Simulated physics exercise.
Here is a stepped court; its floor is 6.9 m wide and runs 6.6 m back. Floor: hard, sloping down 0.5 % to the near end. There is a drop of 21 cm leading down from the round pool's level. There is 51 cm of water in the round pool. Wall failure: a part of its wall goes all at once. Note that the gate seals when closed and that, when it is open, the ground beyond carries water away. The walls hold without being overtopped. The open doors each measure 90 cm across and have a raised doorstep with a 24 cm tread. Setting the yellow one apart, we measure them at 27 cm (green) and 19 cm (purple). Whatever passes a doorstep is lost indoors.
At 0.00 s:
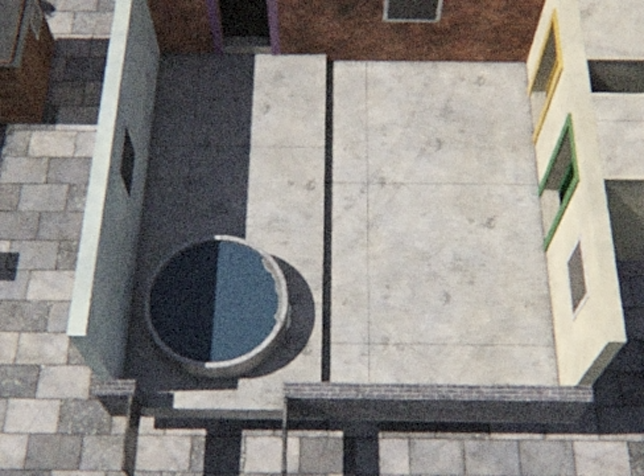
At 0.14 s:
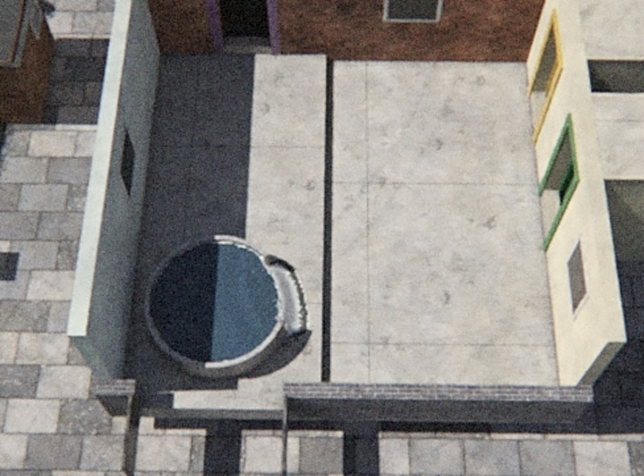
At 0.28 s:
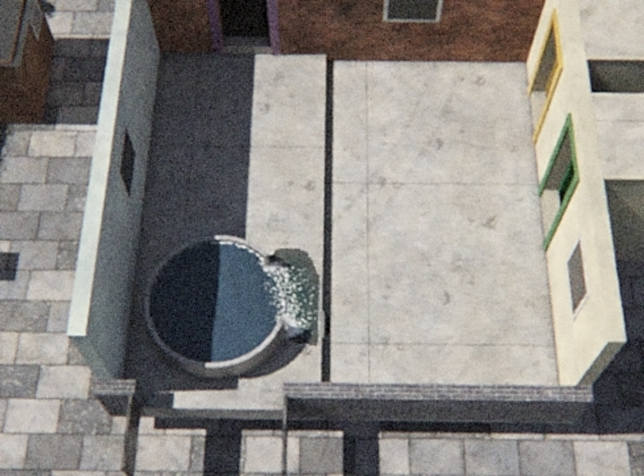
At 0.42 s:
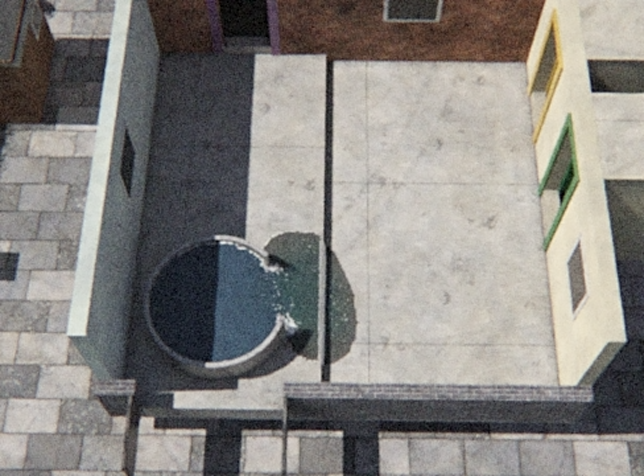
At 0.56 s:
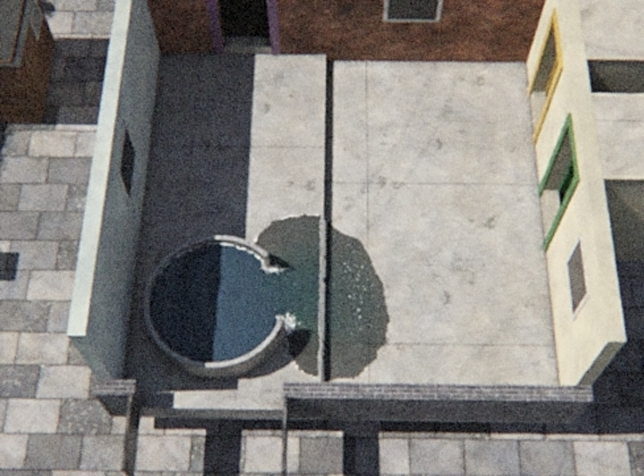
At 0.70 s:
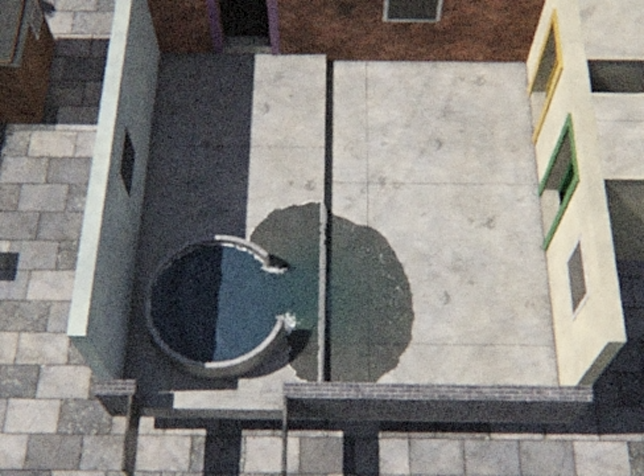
A pale concrete court, seen from high above by a camera that stays still, lies between two light side walls and a brick wall at the back. A round pool of dark blue water stands at lower left, and yellow-framed and green-framed openings line the right wall. The pool's right rim breaks outward, and water pours through the gap, spreading rightward across the floor in a widening dark green puddle.
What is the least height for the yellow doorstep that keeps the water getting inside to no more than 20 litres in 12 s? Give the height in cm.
5.5 cm.
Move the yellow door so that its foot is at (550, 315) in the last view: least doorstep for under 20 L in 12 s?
Around 12.0 cm would do it.
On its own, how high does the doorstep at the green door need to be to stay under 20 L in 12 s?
For green: Close to 10.5 cm.
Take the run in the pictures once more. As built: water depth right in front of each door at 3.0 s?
Green 15, yellow 6, purple 0 cm.
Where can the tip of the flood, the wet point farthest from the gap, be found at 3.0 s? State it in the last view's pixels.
At about (529, 107).
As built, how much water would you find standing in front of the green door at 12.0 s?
A ruler would read roughly 7.0 cm.
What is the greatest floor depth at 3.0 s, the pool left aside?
Max depth: Near 23 cm.
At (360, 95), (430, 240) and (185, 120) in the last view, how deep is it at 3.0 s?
0, 3 and 0 cm, respectively.
After 1.4 s water covers 30 % of the floor, deepest (22 cm) near (288, 288); it has not reached the yellow door.
After 3.0 s water covers 50 % of the floor, deepest (23 cm) near (560, 402); 6 cm at the yellow door, 0 litres in over its 15 cm doorstep.
After 12.0 s water covers 60 % of the floor, deepest (10 cm) near (332, 226); 5 cm at the yellow door, 0 litres in over its 15 cm doorstep.
At the yellow door as built, the water arrived by 2.9 s and peaked near 10 cm at 6.8 s.
With a doorstep of 4.5 cm, 39 litres would have come in within the 12 s; with 7 cm, 8 litres. So under 20 litres takes about 5.5 cm.
